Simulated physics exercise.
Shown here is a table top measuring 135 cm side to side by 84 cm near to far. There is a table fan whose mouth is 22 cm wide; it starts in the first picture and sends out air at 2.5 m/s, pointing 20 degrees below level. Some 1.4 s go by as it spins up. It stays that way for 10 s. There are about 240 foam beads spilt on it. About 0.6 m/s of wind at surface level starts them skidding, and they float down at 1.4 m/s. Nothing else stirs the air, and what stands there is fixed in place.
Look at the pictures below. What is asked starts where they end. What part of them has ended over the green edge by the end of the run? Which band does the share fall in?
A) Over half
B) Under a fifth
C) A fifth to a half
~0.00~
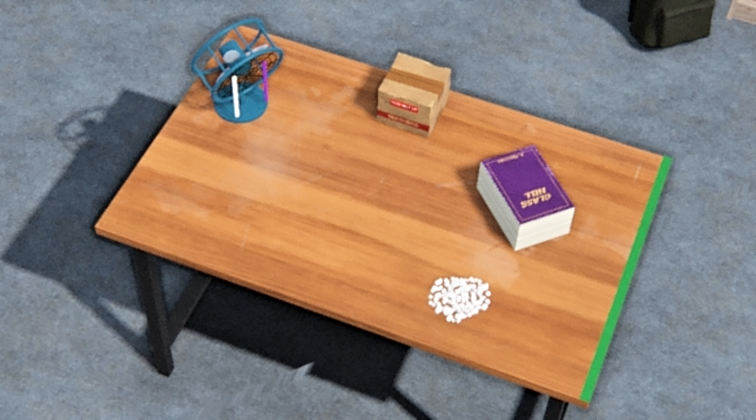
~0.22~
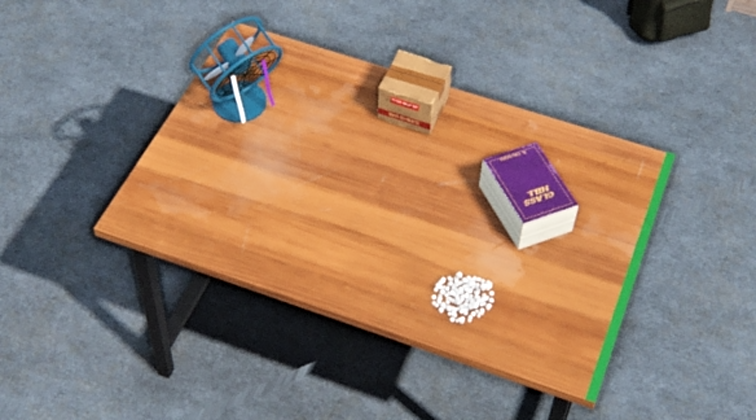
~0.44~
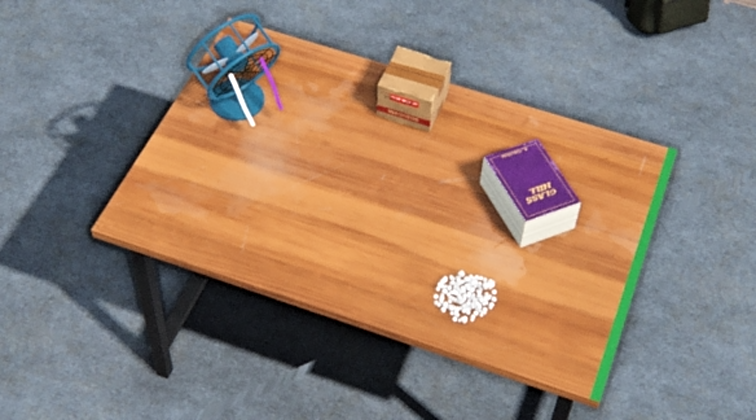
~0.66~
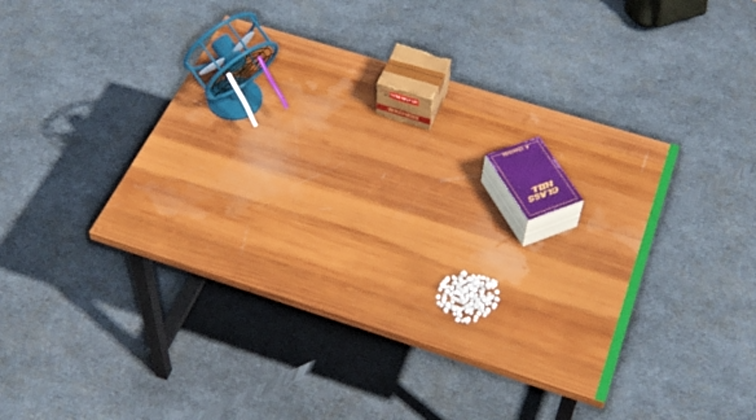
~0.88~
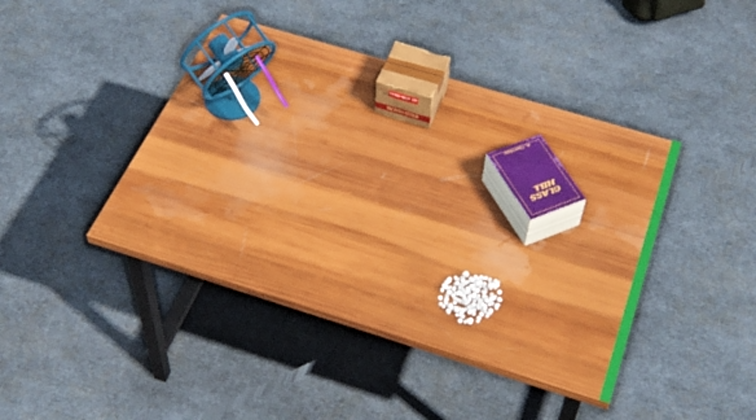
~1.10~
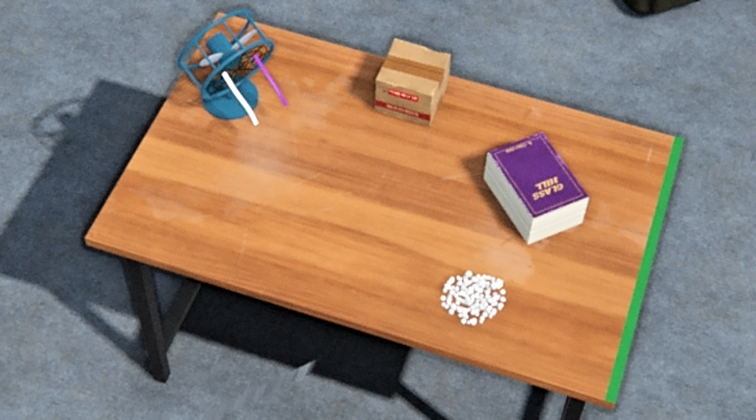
A fifth to a half (C).
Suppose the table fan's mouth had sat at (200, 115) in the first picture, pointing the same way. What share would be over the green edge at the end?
Then around 90 percent.
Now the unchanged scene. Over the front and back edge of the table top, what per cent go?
About 60 per cent front and 0 per cent back.
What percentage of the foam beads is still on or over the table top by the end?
Around 0 in a hundred remain.
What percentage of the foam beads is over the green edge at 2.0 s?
About 40 %.
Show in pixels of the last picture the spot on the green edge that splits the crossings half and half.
The middle of the crossings lies near (622, 376) in the last picture.
After 2.0 s the count stands so, 37 % are over the green edge.
After 3.2 s the count stands so, 37 % are over the green edge.
After 5.5 s the count stands so, 37 % are over the green edge.
After 10.0 s, at the end, 37 % are over the green edge.
